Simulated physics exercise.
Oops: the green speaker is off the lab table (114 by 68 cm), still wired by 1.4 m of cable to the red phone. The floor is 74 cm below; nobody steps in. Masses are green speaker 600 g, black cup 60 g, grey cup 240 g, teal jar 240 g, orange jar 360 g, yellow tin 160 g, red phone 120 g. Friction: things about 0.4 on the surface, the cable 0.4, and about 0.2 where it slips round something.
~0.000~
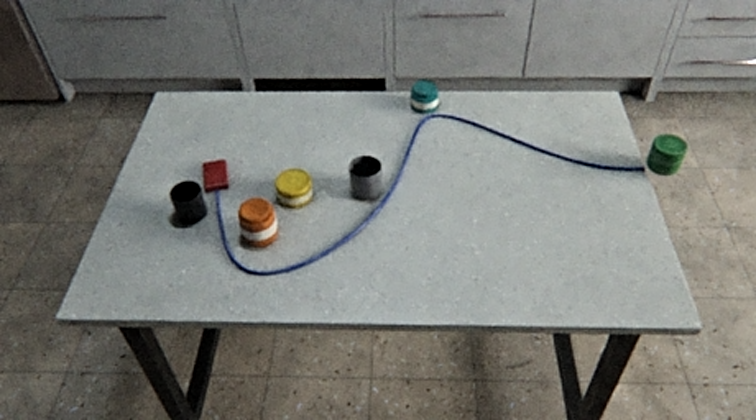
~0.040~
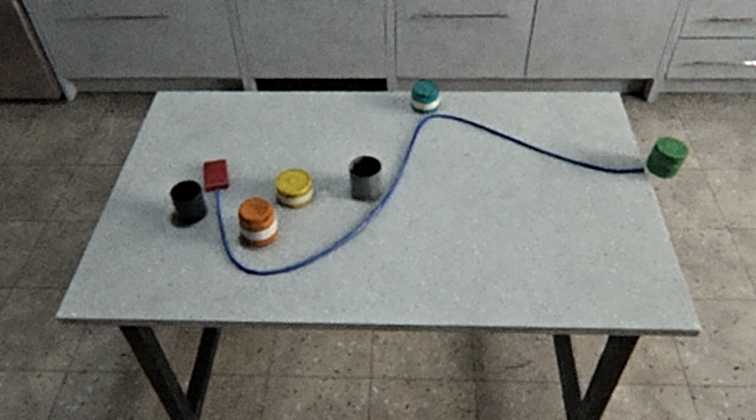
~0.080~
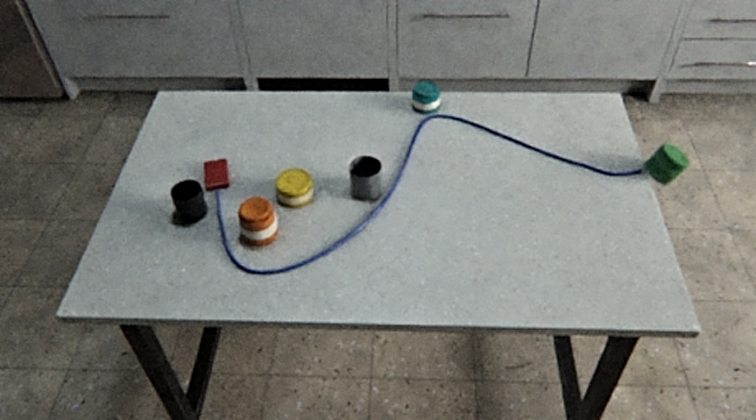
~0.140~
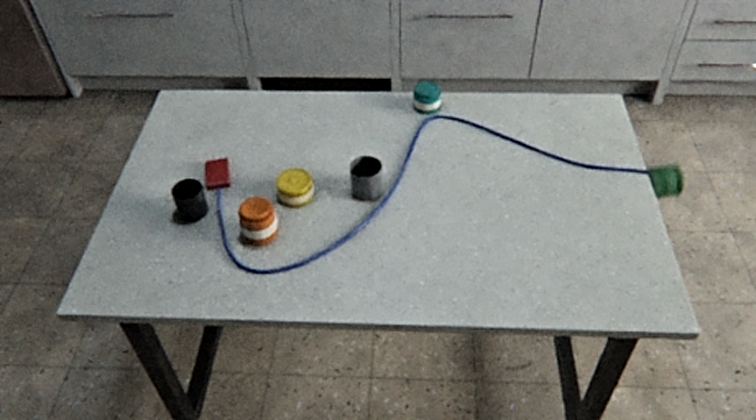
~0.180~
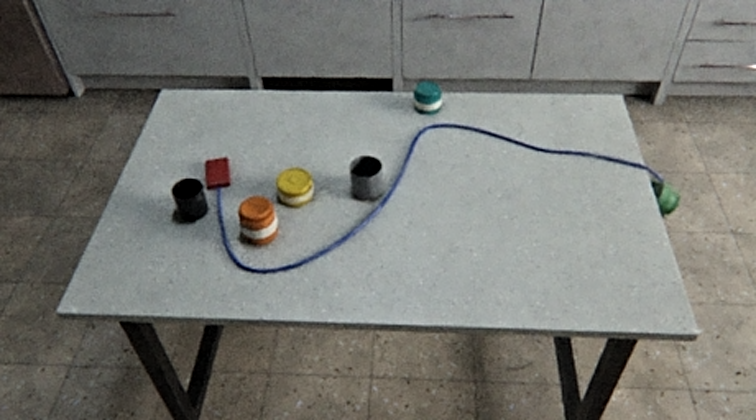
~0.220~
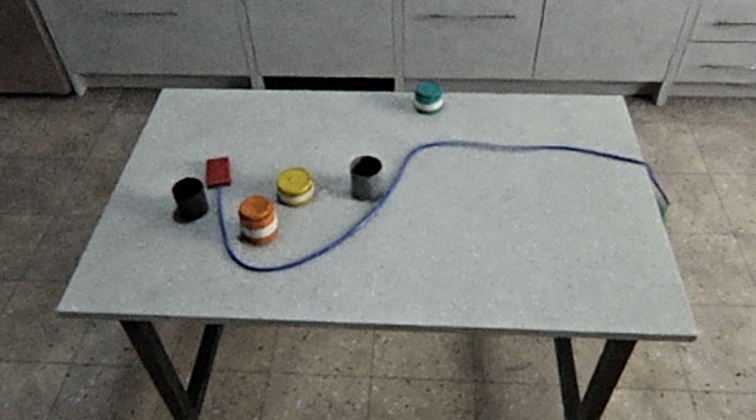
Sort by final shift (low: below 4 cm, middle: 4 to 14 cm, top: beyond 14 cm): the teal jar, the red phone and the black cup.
In order: The teal jar stays in the low band; the red phone travels a long way; the black cup hardly moves.
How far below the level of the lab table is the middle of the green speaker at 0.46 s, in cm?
About 60 cm.
At 0.5 s, the cable's tail end at (263, 235); red phone 18 cm off its start, orange jar 6 cm off its start, green speaker over the edge.
At 0.7 s, the cable's tail end at (460, 359); red phone 67 cm off its start, orange jar 8 cm off its start, green speaker over the edge.
At 1.0 s, the cable has left the top; red phone over the edge, orange jar 8 cm off its start at (281, 183), green speaker over the edge.
At 1.2 s, the cable has left the top; red phone over the edge, orange jar 8 cm off its start, green speaker over the edge.
At 2.4 s, the cable has left the top; red phone over the edge, teal jar 0 cm off its start at (429, 88), black cup 0 cm off its start at (187, 188), orange jar 8 cm off its start at (281, 183).
